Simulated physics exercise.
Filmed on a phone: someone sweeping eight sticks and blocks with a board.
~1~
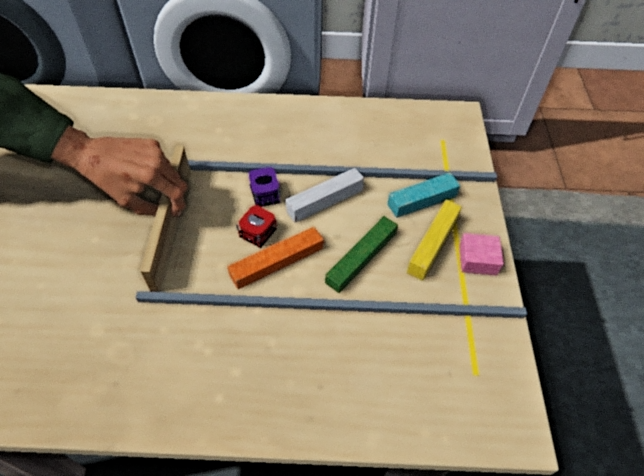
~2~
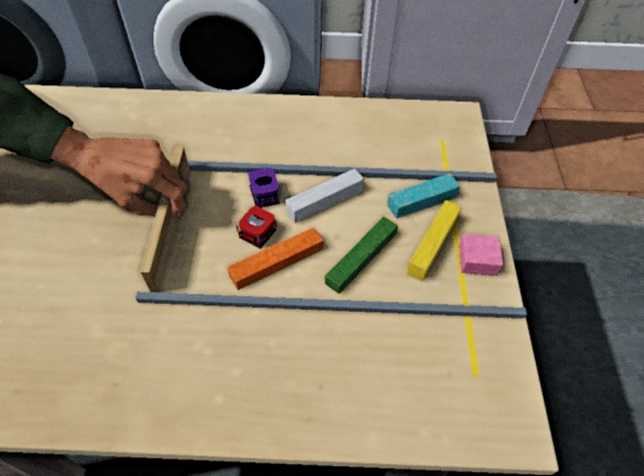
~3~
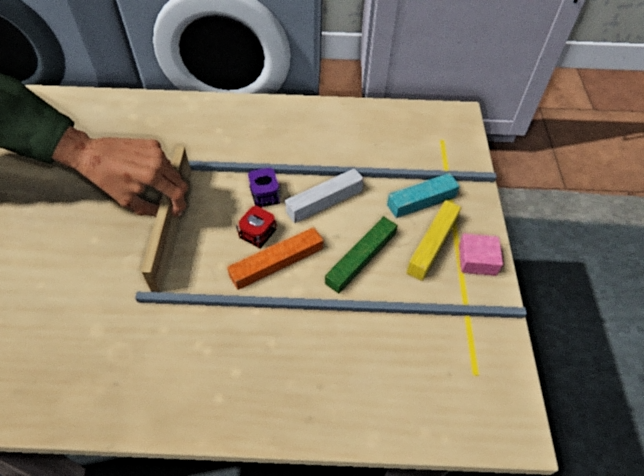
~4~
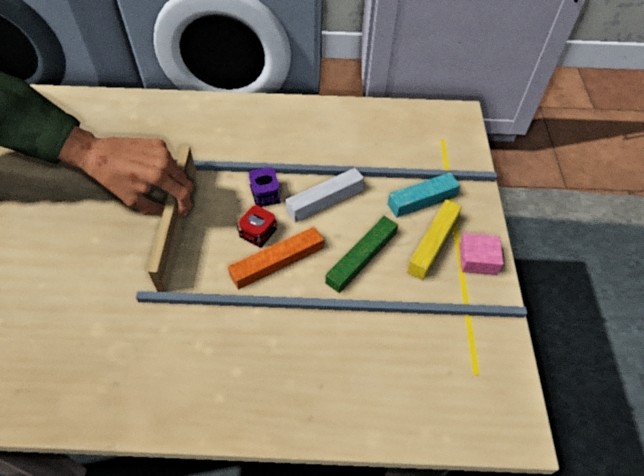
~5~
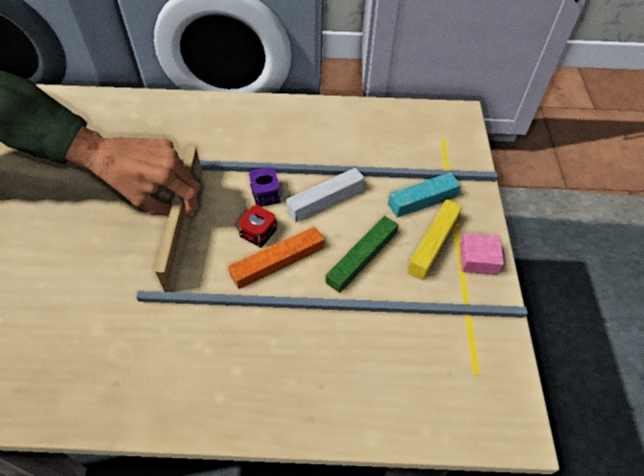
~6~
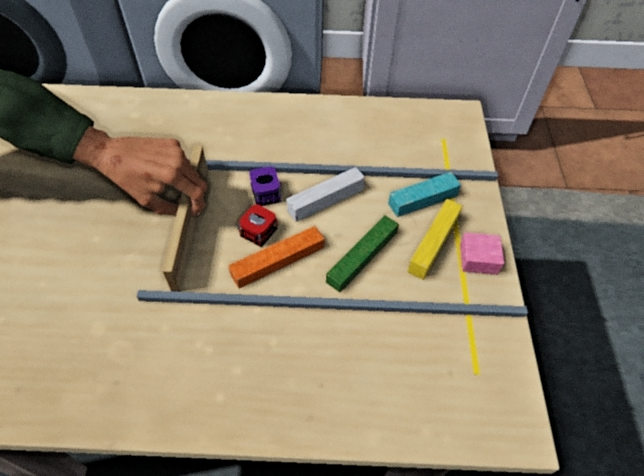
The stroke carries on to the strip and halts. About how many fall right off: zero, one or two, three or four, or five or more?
In the end the number that fall off is three or four.
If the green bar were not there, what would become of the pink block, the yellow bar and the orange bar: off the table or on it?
The pink block comes down, the yellow bar falls, the orange bar survives.
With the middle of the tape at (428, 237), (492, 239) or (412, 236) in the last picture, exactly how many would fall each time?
The counts: 1, 6 and 0.
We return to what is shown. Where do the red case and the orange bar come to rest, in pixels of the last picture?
The red case at (473, 235), the orange bar at (496, 257).
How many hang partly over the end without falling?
The number is 3.
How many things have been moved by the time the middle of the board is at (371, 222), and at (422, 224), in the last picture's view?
By then 8, and 8.
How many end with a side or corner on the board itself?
That makes 3.
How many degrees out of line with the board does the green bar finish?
Some 30 degrees.
Early on, none off yet; pink block at rest near (481, 254); yellow bar at rest near (436, 238); turquoise bar at rest near (424, 195).
A while later, none off yet; pink block at rest near (481, 254); yellow bar at rest near (437, 238); turquoise bar moving near (431, 199).
Further along, none off yet; pink block travelled about its own width near (526, 270); yellow bar travelled about its own width near (504, 250); turquoise bar travelled about its own width near (495, 201).
Finally, the number that fall off is three or four; lost, turquoise bar, yellow bar and pink block.
